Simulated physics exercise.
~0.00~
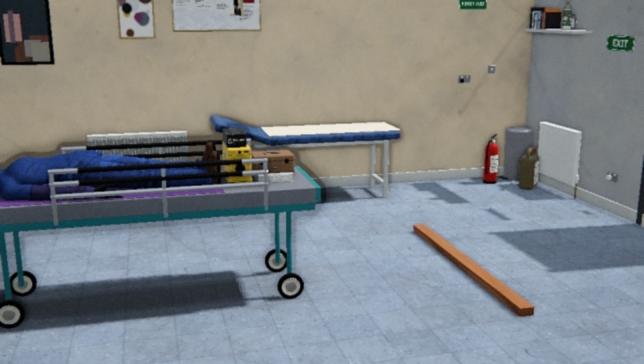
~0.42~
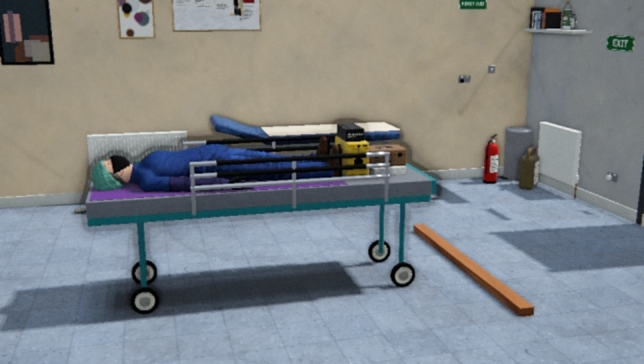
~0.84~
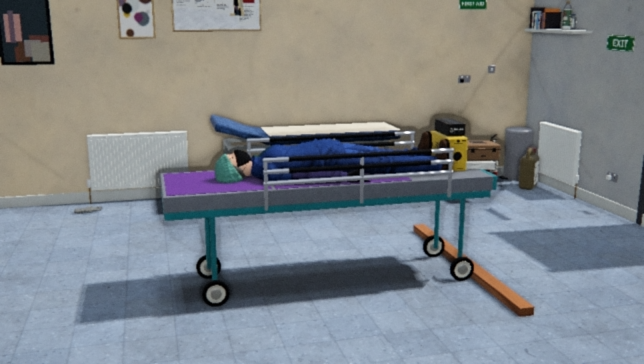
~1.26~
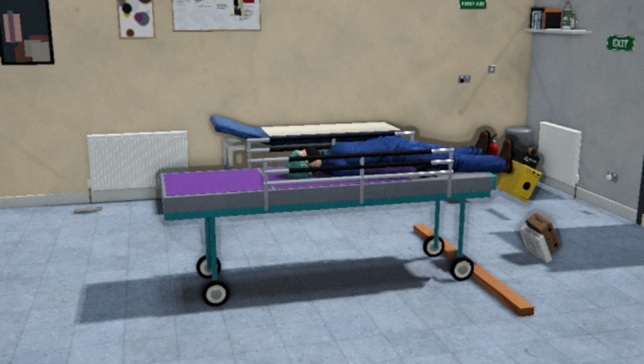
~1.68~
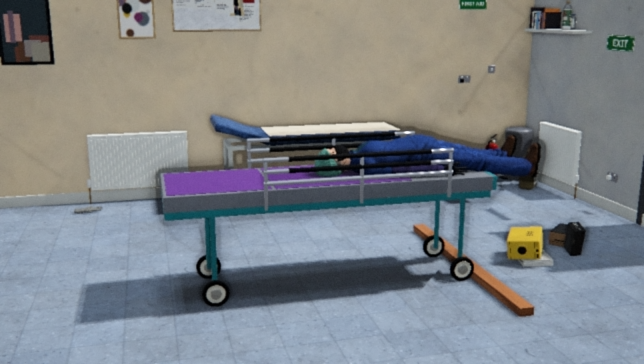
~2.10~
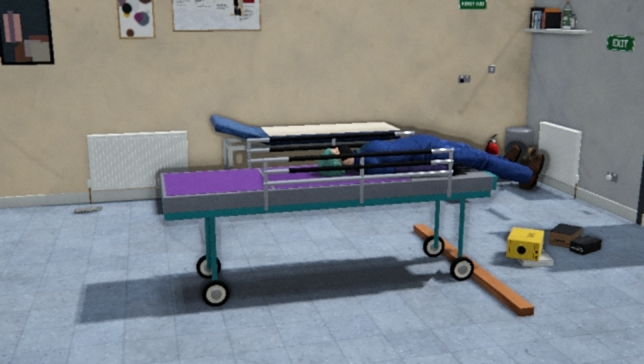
A patient in blue with a green cap lies on a teal-legged hospital trolley with a purple mattress, seen from the side by a still camera in a room with beige and grey walls. A yellow monitor, a black box, a brown case and a white folder rest near the feet, and an orange-brown sill lies on the floor to the right. The trolley rolls right and stops dead at the sill. The patient and the load keep sliding, and all four items tumble off onto the floor. The limp patient comes to rest with lower legs past the foot end.
